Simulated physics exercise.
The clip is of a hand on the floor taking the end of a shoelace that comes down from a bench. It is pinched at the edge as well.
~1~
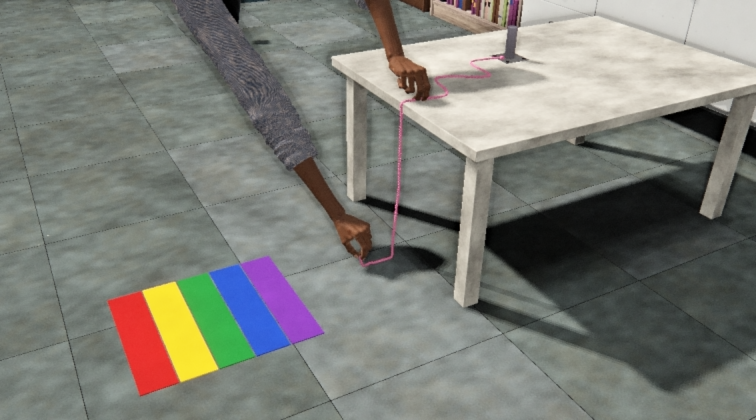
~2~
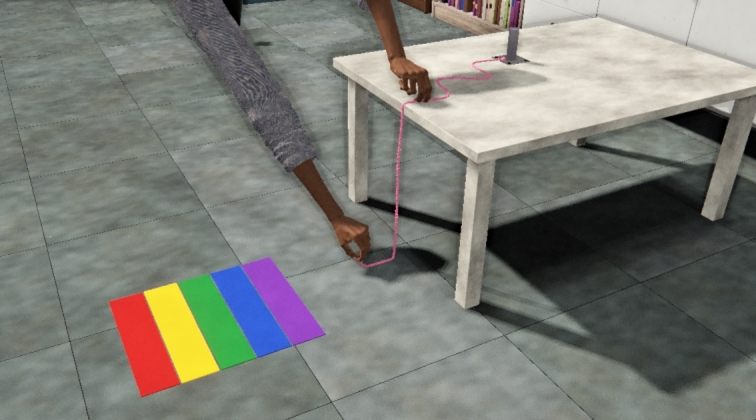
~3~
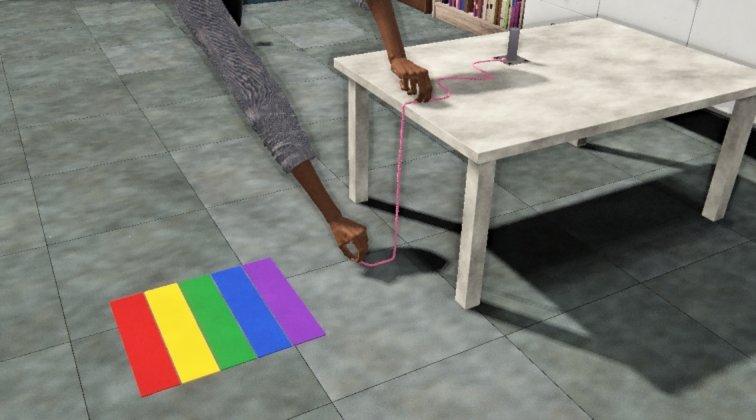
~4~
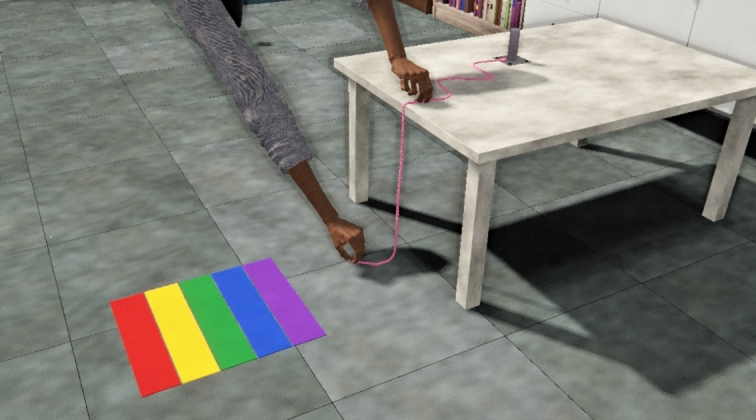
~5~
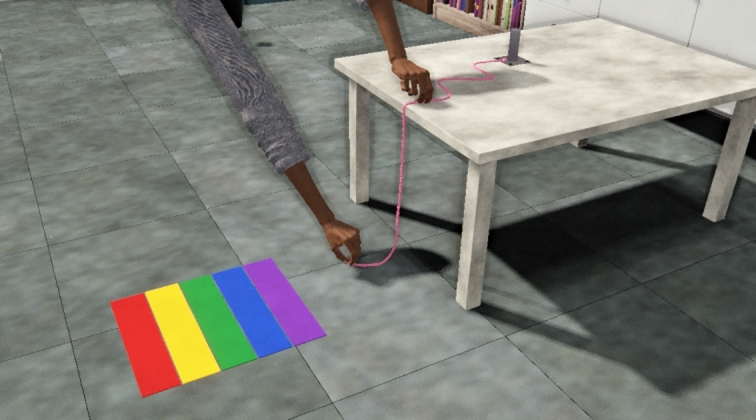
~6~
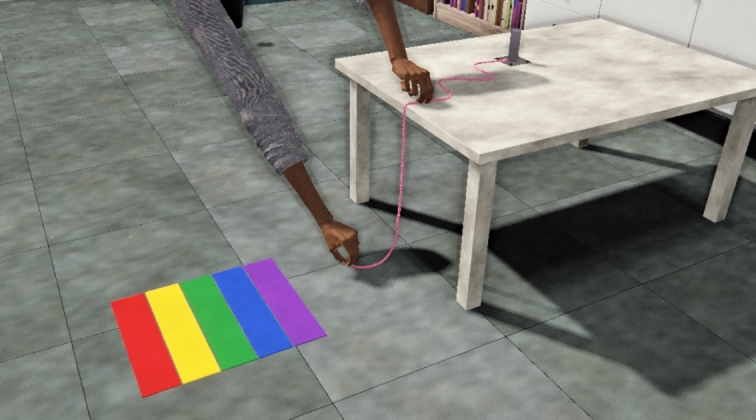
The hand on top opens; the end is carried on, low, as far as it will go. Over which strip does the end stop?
The yellow one.
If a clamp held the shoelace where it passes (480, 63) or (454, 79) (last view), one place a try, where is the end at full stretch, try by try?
About (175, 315) and (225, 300).
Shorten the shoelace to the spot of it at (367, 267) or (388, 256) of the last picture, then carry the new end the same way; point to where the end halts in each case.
In that order: (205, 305) and (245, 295).
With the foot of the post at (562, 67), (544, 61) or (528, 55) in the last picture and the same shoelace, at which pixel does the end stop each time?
Try by try, around (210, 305), (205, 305) and (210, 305).
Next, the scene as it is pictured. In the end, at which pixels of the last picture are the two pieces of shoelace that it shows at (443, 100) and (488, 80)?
The first at (372, 123), the second at (450, 80).
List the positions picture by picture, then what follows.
In the first picture, end (360, 256); purple (298, 322); blue (264, 334); green (228, 345); yellow (192, 357); red (152, 370).
In the second picture, end (359, 259); shoelace through (477, 62) (473, 78) (446, 90) (403, 111) (398, 181) (395, 240).
In the third picture, end (356, 260).
In the fourth picture, end (353, 261); shoelace through (478, 63) (474, 79) (447, 91) (404, 111) (400, 182) (396, 241).
In the fifth picture, end (349, 263).
In the sixth picture, end (347, 263); shoelace through (479, 63) (475, 80) (448, 91) (405, 112) (402, 182) (395, 242).
Early on, end near (246, 293); over blue.
Midway, end near (199, 307); over green.
At the end of the slack, end near (169, 315); over yellow. It halts on the yellow strip.
